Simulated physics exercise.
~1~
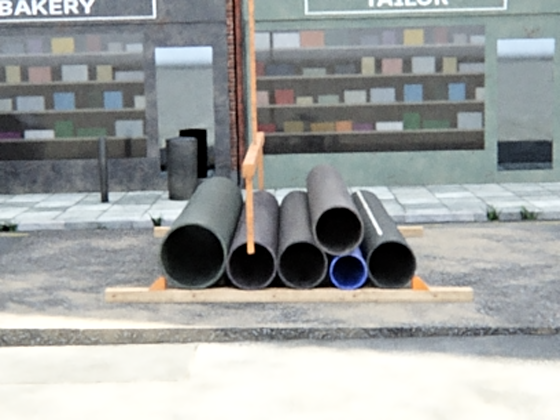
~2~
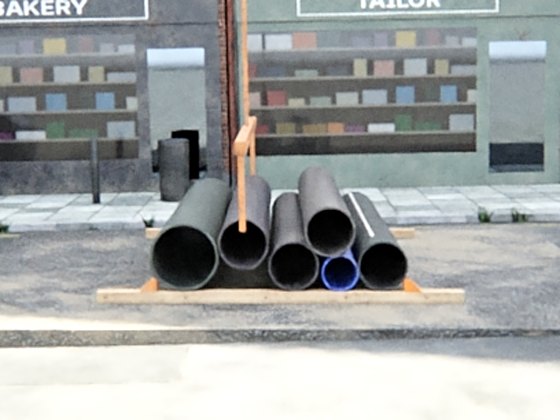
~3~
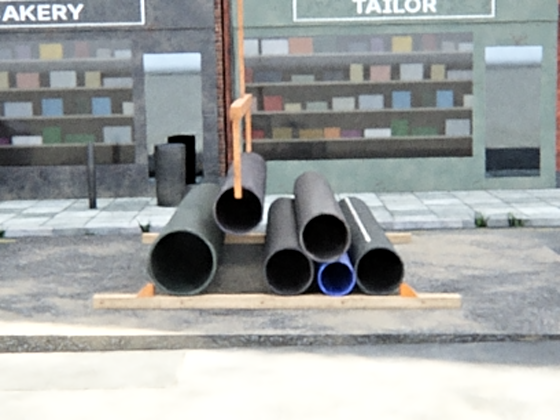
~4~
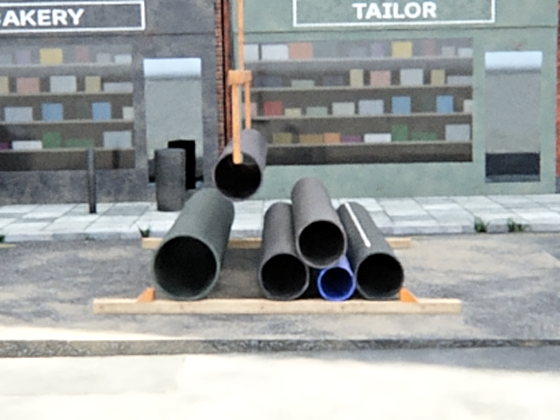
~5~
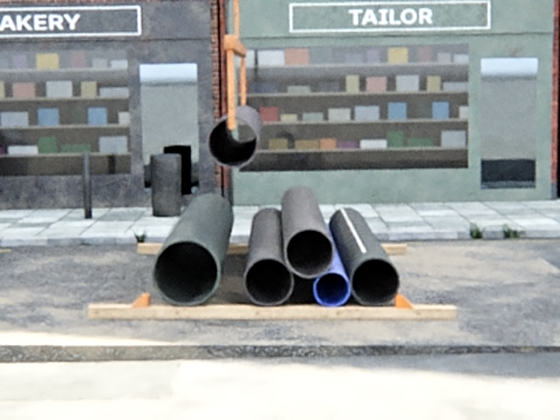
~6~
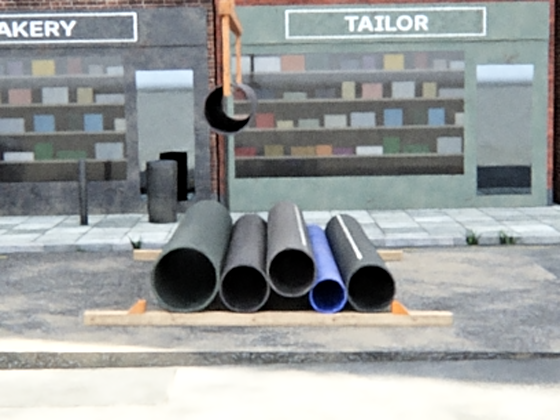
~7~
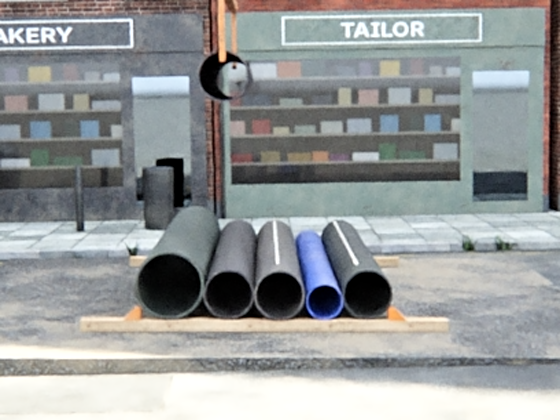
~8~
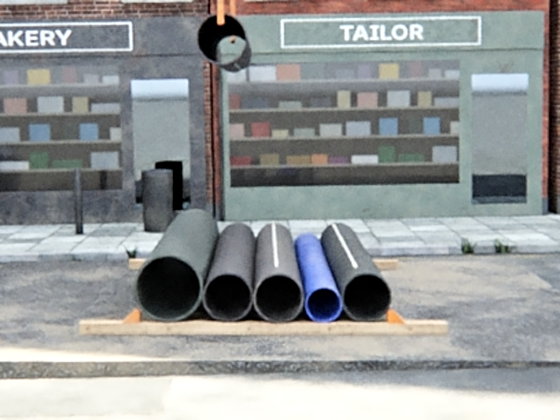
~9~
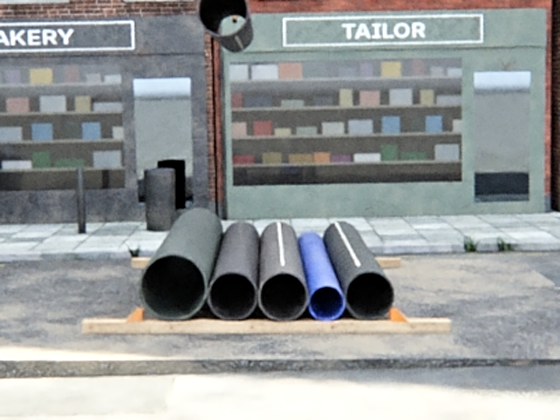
An orange beam lifting one dark pipe from a stack, the others settling into a row with the blue one still in place.
